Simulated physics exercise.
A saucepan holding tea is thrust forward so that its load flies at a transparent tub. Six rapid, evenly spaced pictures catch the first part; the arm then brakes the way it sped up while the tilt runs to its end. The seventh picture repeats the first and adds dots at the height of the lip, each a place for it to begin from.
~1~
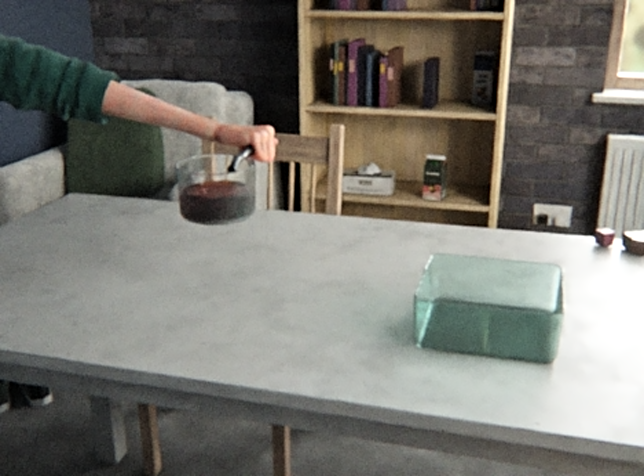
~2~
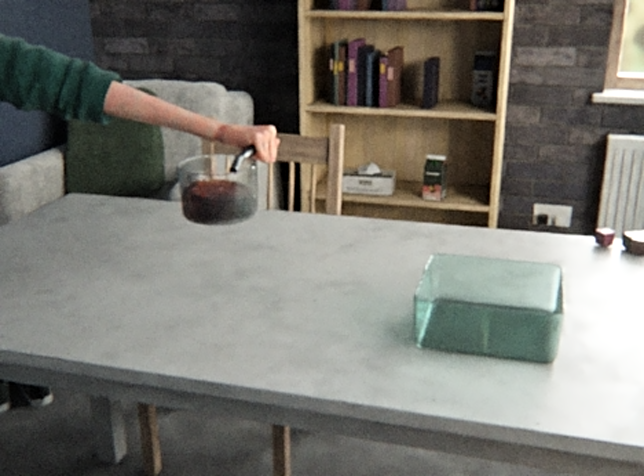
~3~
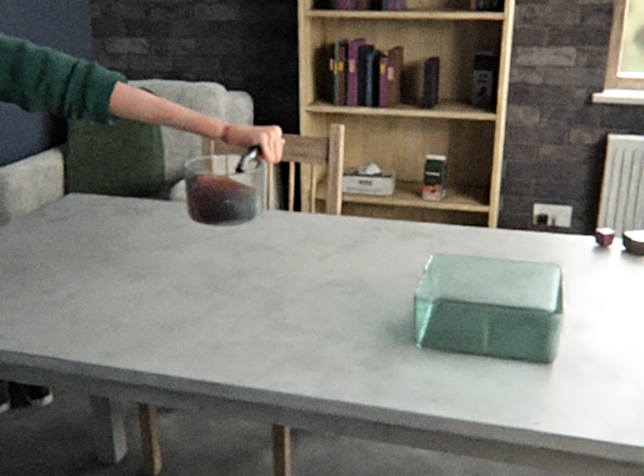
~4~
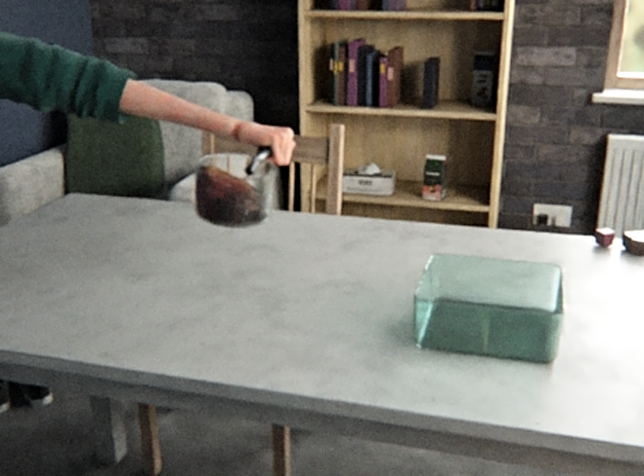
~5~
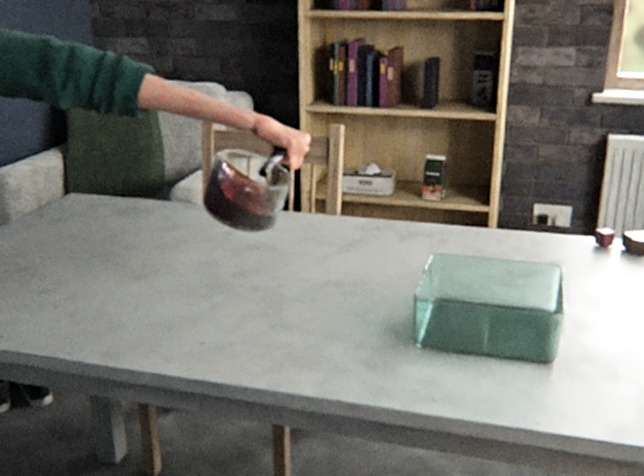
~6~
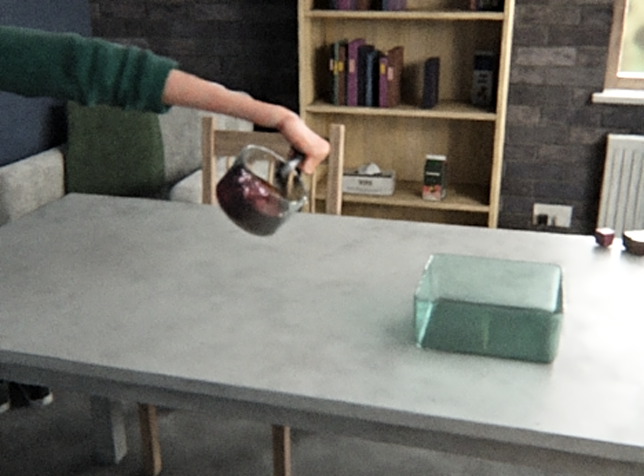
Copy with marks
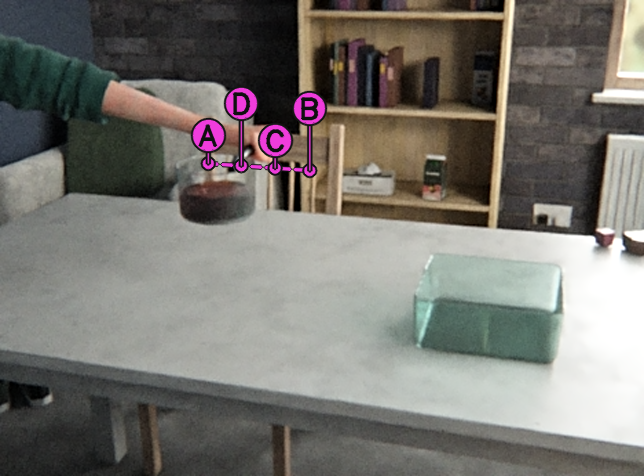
At first, a hand in a green sleeve holds a glass saucepan of dark reddish tea upright above a grey table, left of an empty-looking transparent greenish tub. The arm drifts slightly right, then moves faster, tilting the pan increasingly rightward while the tea stays inside and the tub remains still.
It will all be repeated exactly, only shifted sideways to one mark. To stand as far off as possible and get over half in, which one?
Use spot B.
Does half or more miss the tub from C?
Yes, that goes wrong.
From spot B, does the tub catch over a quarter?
Yes.
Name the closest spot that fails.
Spot C.
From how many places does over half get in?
One.
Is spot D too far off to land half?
Yes, that goes wrong.
In magenta, A at (208, 163); B at (309, 170); C at (275, 168); D at (241, 165).
If A is chosen, about 0 % lands in the tub, 100 % falls short.
If B is chosen, about 65 % lands in the tub, 9 % falls short and 27 % goes beside or beyond.
If C is chosen, about 12 % lands in the tub, 83 % falls short and 5 % goes beside or beyond.
If D is chosen, about 0 % lands in the tub, 98 % falls short.
